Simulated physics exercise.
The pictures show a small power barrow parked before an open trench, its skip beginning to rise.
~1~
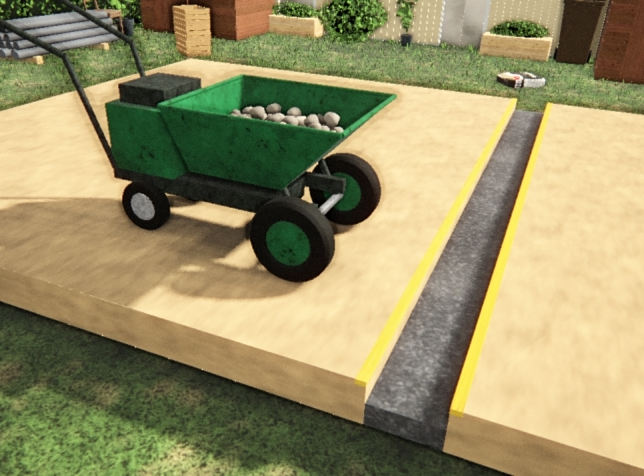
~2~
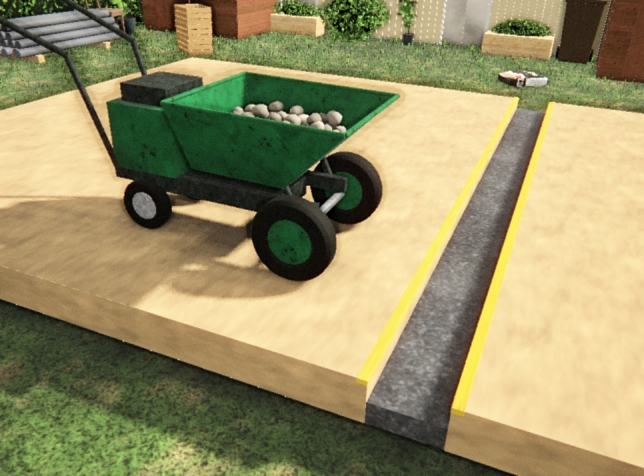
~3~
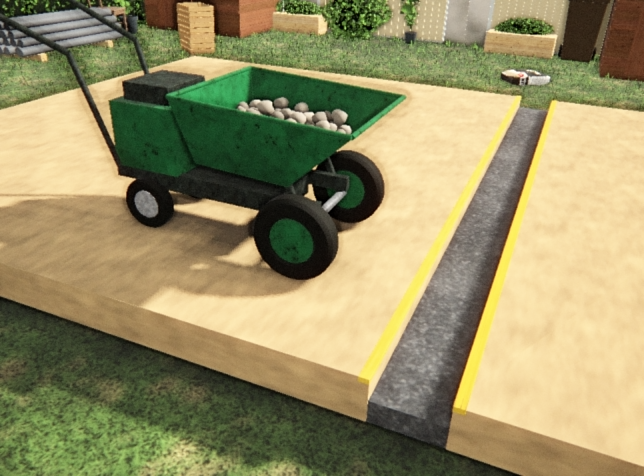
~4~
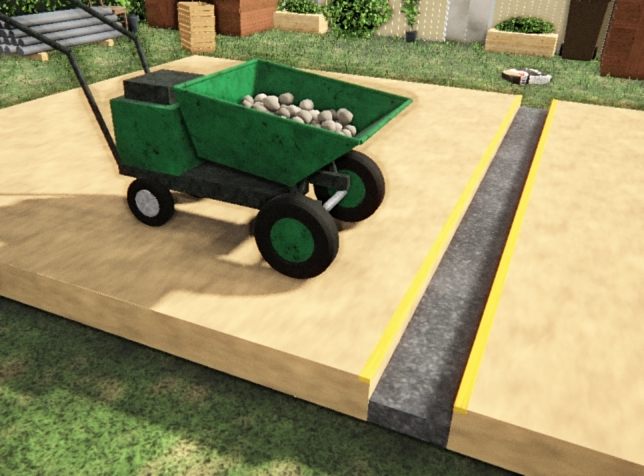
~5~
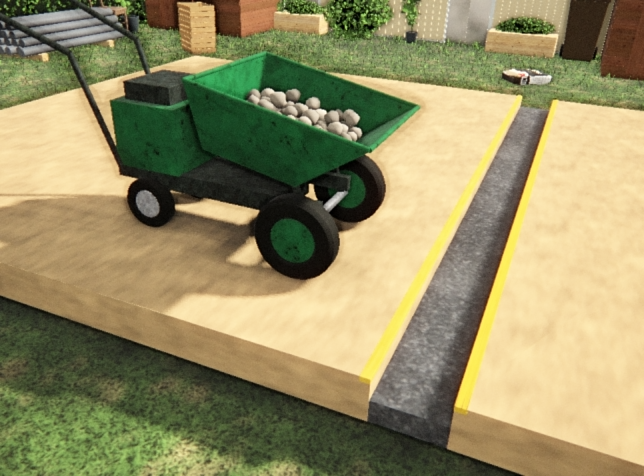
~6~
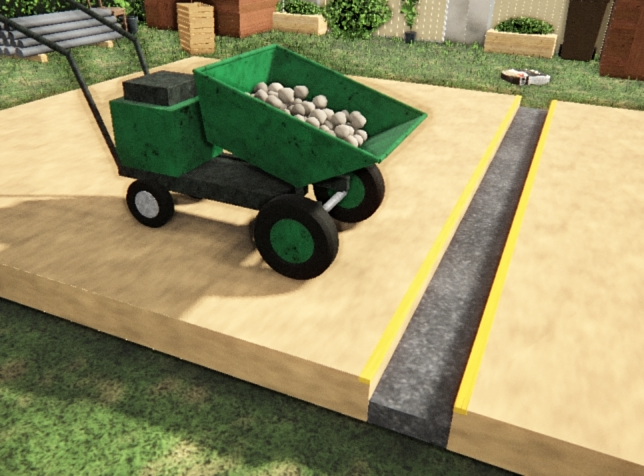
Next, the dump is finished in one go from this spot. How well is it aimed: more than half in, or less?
In the trench: Over half.
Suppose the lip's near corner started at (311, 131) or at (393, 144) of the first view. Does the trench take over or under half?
One: Above a half. Two: Not half.
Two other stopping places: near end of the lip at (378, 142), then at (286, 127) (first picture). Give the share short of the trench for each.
About 0 and 40 per cent.
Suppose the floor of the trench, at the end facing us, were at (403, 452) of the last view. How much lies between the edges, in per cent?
About 100 per cent.
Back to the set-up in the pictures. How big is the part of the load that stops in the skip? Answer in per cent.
It comes to 0 per cent or so.
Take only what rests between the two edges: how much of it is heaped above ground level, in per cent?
Roughly 30 in a hundred.
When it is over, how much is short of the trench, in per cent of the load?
Some 0 per cent.
Soon after the last picture, skip tipped steeply; all in the skip.
A little later, skip tipped steeply; most in the skip; a small part in or heaped over the trench.
Later still, skip tipped right over; a small part in the skip; most in or heaped over the trench; a small part beyond it.
At rest, skip tipped right over; a stray few in the skip; a stray few short of the trench; most in or heaped over the trench; a small part beyond it.
